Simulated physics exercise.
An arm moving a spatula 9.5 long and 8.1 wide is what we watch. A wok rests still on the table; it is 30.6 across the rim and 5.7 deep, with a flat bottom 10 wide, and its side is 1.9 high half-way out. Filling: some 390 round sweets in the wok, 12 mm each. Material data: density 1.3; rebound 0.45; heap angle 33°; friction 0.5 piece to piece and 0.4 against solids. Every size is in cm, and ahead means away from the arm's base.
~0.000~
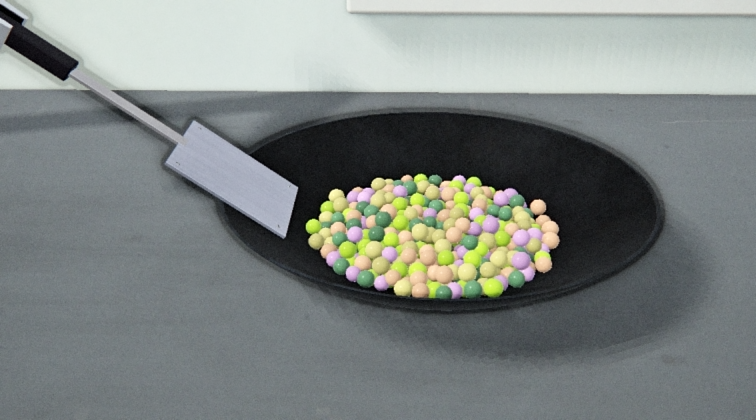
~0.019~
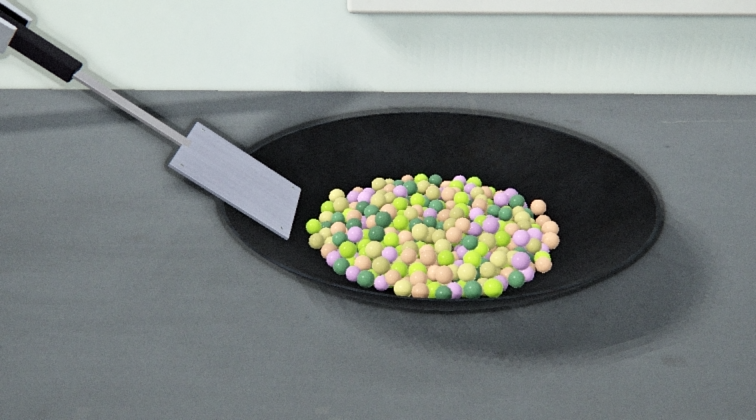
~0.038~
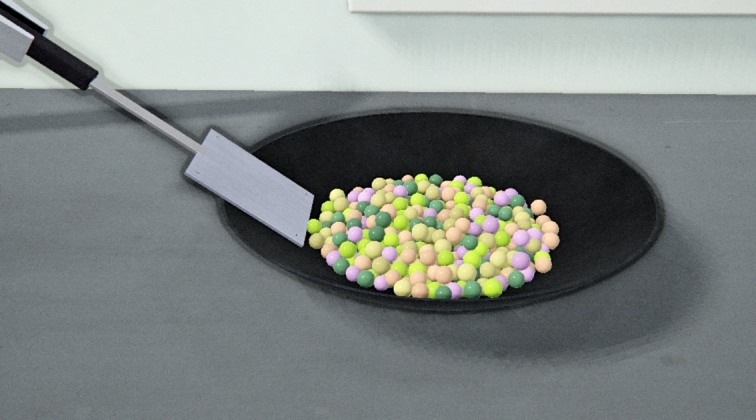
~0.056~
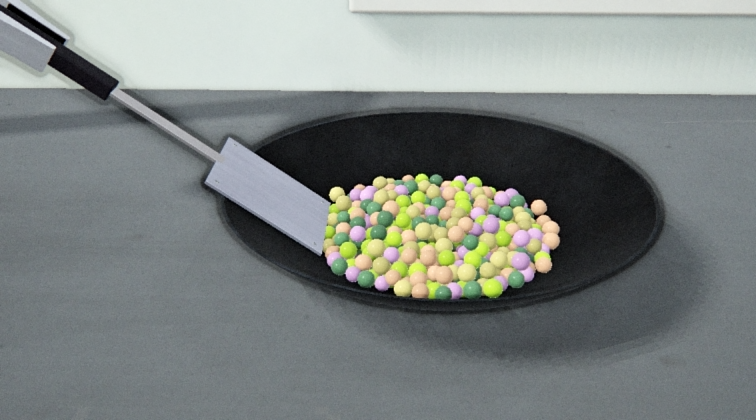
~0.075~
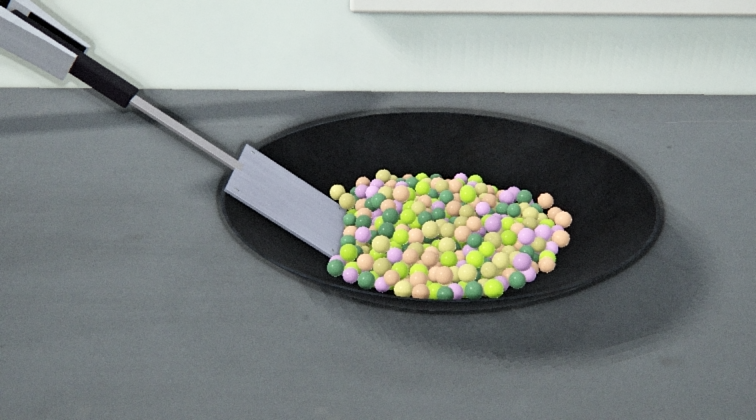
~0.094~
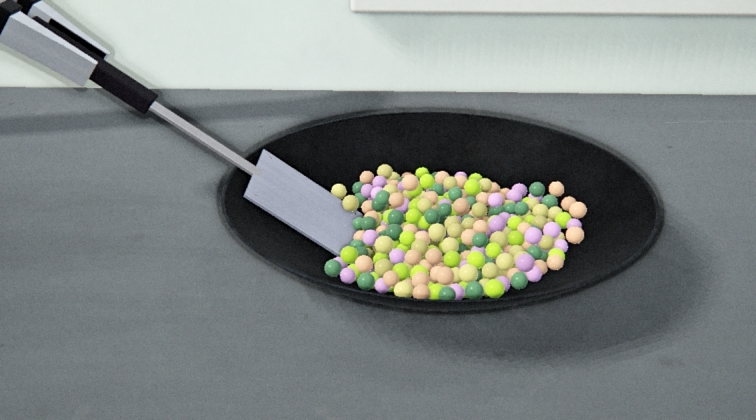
A mechanical arm reaches in from the upper left, holding a grey spatula over a wide black wok on a dark grey surface, seen from above at an angle before a pale wall. A heap of small round sweets in lime green, dark green, lilac, peach and tan lies in the wok. The spatula slides rightward and slightly down into the heap's left side, nudging the sweets a little to the right, while the wok and camera stay still.
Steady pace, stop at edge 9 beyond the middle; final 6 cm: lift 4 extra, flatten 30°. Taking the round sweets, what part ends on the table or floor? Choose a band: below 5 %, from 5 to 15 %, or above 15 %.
That share falls between 5 and 15 %.
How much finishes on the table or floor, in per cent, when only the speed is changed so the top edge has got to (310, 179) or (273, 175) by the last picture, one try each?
About 30 and 15 percent.
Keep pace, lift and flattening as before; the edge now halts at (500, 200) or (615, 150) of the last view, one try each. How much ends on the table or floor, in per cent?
0 % and 30 %.
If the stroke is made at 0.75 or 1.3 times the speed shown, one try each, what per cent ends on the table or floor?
Estimates, in order: 5 % and 20 %.
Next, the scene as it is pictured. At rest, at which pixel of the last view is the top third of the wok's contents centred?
Around (573, 212).
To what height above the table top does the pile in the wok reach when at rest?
Height at the end: Around 6.5 cm.
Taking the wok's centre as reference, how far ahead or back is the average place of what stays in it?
It sits some 5.0 centimetres ahead of centre.
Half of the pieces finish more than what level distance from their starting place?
Some 5 cm.
After 0.17 s, sloping 36°, highest piece 5 above the table; 390 in the wok.
After 0.25 s, sloping 26°, highest piece 6 above the table; 390 in the wok.
After 0.49 s, sloping 6°, highest piece 8 above the table; 355 in the wok, 26 on the table or floor, 9 on the blade or in flight.
After 1.54 s, sloping 6°, highest piece 6 above the table; 354 in the wok, 36 on the table or floor.
At rest, 354 in the wok, 36 on the table or floor. That is 9 % on the table or floor.
